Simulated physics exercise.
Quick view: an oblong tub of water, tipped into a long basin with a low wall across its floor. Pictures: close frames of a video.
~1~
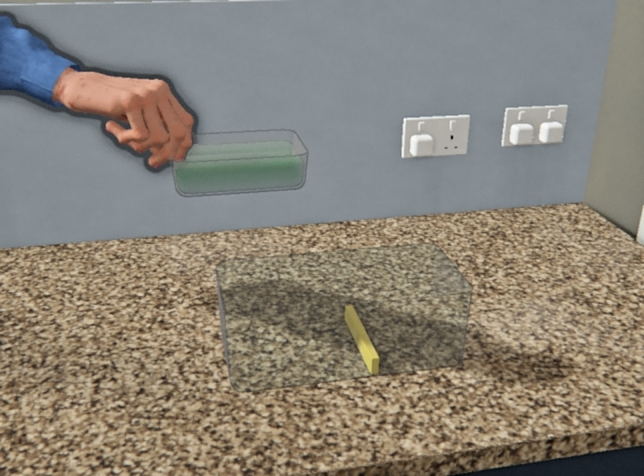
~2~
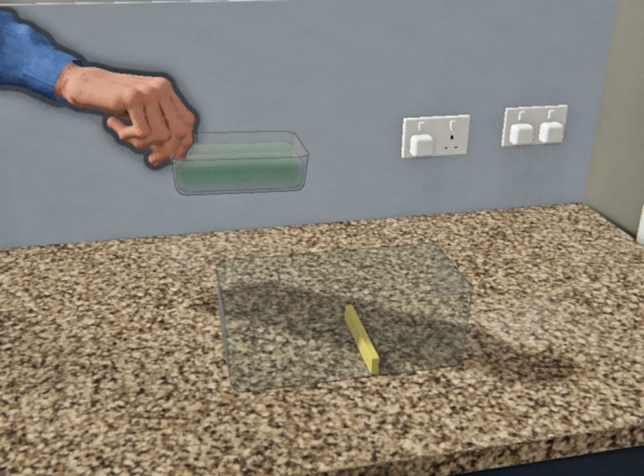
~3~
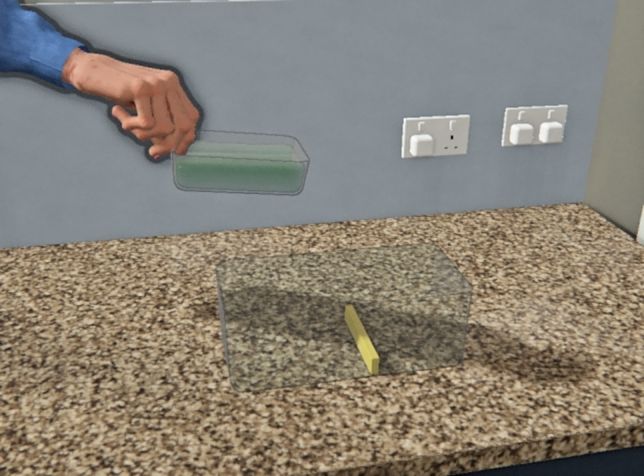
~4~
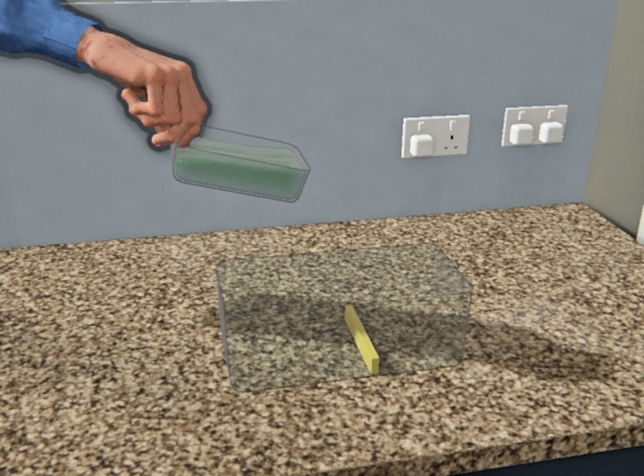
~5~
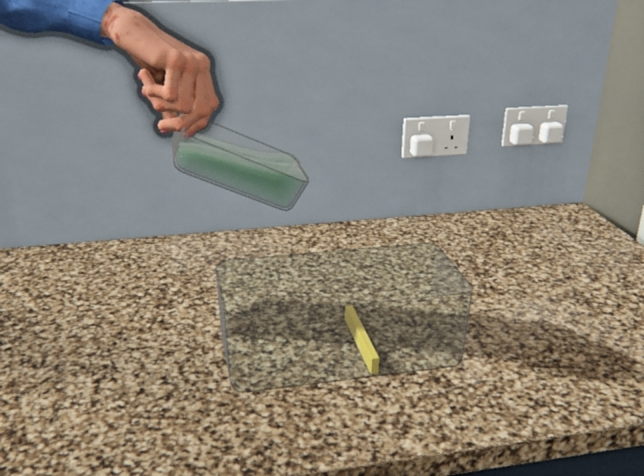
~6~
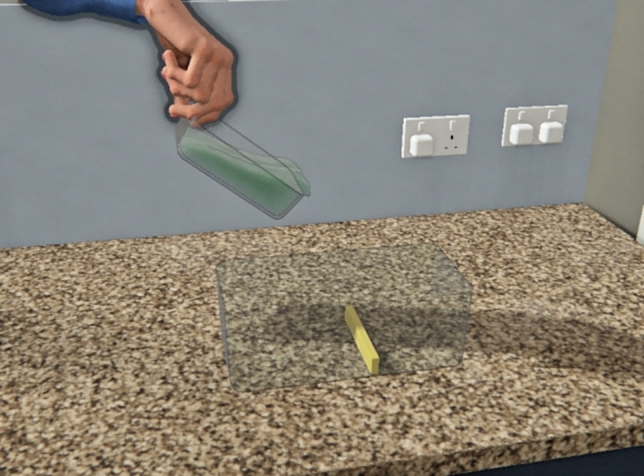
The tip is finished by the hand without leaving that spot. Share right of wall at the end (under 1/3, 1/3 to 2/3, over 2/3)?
I reckon what ends right of the wall does not reach a third.
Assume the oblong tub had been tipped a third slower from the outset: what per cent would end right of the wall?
About 25 %.
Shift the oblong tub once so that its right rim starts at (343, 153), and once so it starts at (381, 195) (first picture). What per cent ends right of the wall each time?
Try one: 50 %; try two: 60 %.
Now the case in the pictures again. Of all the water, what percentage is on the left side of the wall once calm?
That share comes out near 70 percent.
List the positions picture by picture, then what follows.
Tilt 0°; pouring edge (301, 143); surface from (173, 157) to (298, 150); the long basin's rim runs from (220, 289) to (454, 267); the wall's top is at (361, 331), in the first frame.
Tilt 2°; pouring edge (302, 145); surface from (173, 156) to (299, 151), in the second frame.
Tilt 7°; pouring edge (303, 150); surface from (174, 152) to (299, 154), in the third frame.
Tilt 15°; pouring edge (303, 159); surface from (175, 148) to (300, 157), in the fourth frame.
Tilt 26°; pouring edge (302, 171); surface from (177, 143) to (289, 162); 2 per cent is over the edge, in the fifth frame.
Tilt 39°; pouring edge (297, 184); surface from (179, 137) to (278, 166); 9 per cent is over the edge, in the sixth frame.
A moment on, the oblong tub is tipped right over and 8 per cent is still to pour, 53 is left of the wall and 0 right of it.
Next, the oblong tub is tipped right over and 1 per cent is still to pour, 68 is left of the wall and 11 right of it.
Then the oblong tub is tipped right over and 0 per cent is still to pour, 71 is left of the wall and 16 right of it.
Later the oblong tub is tipped right over and 0 per cent is still to pour, 72 is left of the wall and 18 right of it.
At rest 72 per cent lies left of the wall, 18 right of it and 10 outside.
